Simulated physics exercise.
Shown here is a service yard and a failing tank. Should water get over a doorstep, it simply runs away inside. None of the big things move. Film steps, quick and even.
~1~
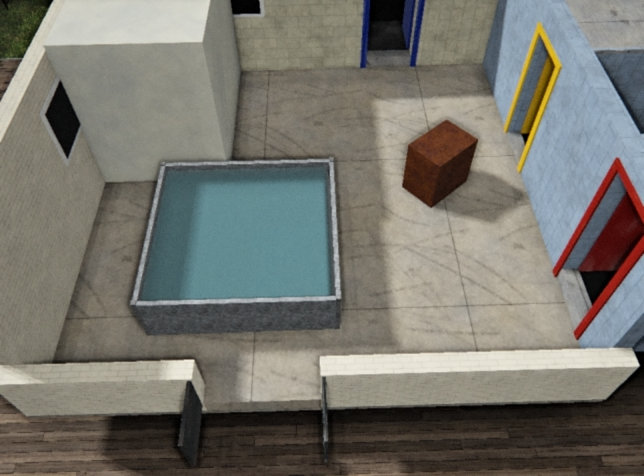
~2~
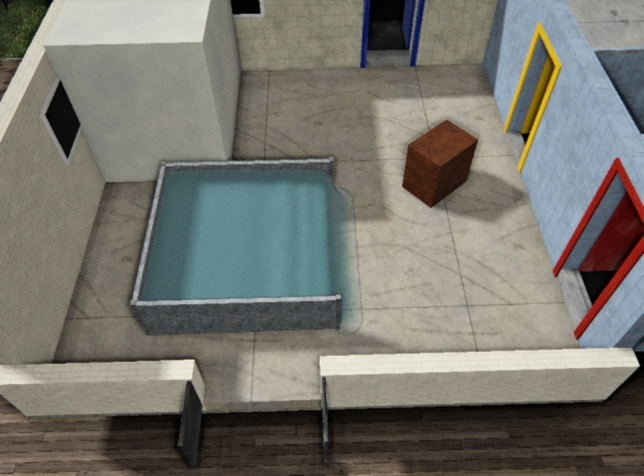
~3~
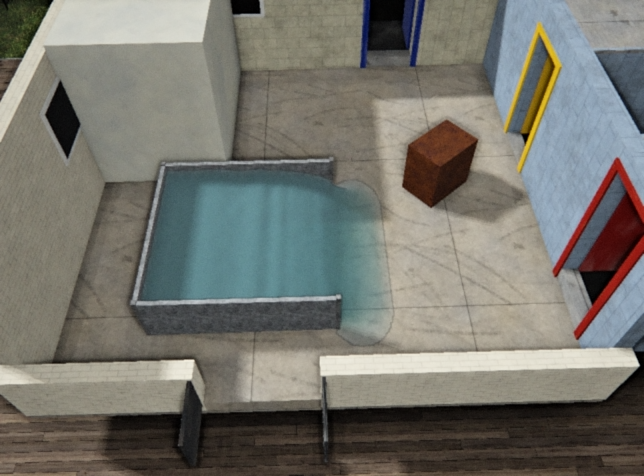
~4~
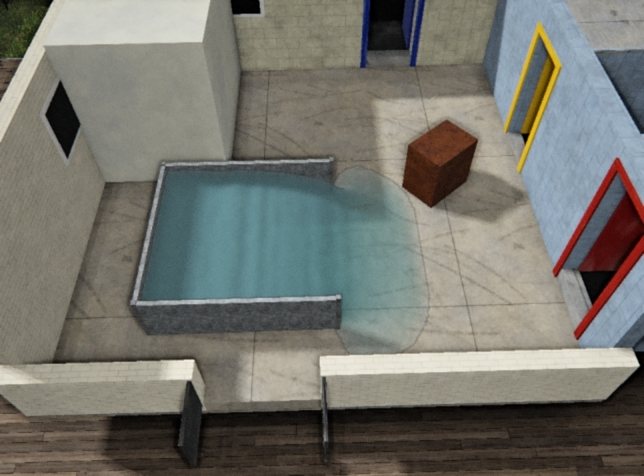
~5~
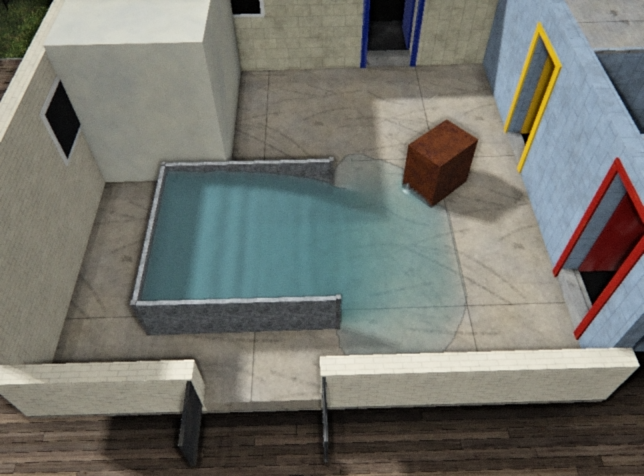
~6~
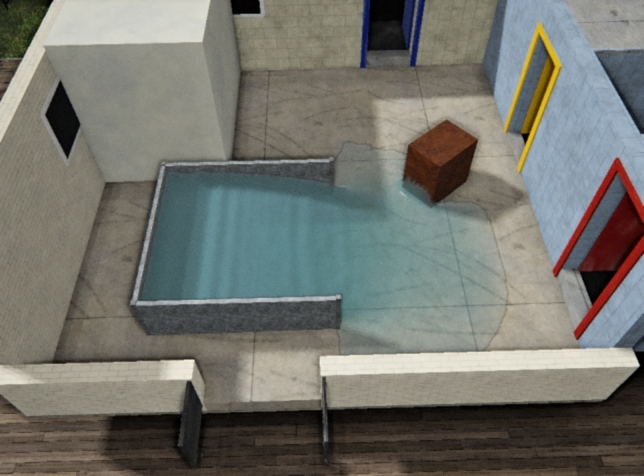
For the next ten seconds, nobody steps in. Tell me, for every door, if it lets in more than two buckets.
At the end, the blue door will be within bounds. The red door will be over the limit. The yellow door will be over the limit.
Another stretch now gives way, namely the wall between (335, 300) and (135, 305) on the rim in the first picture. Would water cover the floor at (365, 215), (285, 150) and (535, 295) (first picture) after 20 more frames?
Respectively: Parched, parched and drenched.
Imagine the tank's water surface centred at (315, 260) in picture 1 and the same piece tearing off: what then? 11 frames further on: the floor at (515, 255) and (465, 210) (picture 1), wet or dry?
Taking both places in turn, they end up inundated and inundated.
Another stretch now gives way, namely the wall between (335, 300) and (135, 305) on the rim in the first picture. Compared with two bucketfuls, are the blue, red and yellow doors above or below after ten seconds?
My reading: The blue door takes less, the red door holds, the yellow door is under.
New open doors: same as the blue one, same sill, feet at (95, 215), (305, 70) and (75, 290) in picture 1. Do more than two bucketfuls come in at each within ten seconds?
In order: Falls short, falls short, falls short.
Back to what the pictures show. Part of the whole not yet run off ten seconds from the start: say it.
Roughly 90 parts in a hundred.
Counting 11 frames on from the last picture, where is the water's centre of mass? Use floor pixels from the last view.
Roughly at (367, 252).
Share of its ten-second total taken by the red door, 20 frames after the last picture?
I make it 90 per cent.
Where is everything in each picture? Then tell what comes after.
In the first picture, still water in the open tank at (243, 228).
In the second picture, the front is at a hidden place, out from the gap at (332, 244).
In the third picture, water pours out at (332, 247) and has run to (356, 185).
In the fourth picture, the front is at (393, 353), out from the gap at (332, 248).
In the fifth picture, the front is at a hidden place, out from the gap at (332, 248).
In the sixth picture, water pours out at (332, 248) and has run to (499, 311).
A moment on, water covers 35 % of the floor; the blue door not reached, the red door under two buckets in, the yellow door not reached.
Next, water covers 50 % of the floor; the blue door not reached, the red door over two buckets in, the yellow door wet at the sill, nothing in.
Then, water covers 60 % of the floor; the blue door wet at the sill, nothing in, the red door far over two buckets in, the yellow door under two buckets in.
Later, water covers 85 % of the floor; the blue door wet at the sill, nothing in, the red door far over two buckets in, the yellow door over two buckets in.
In the end, water covers 100 % of the floor; the blue door wet at the sill, nothing in, the red door far over two buckets in, the yellow door over two buckets in.
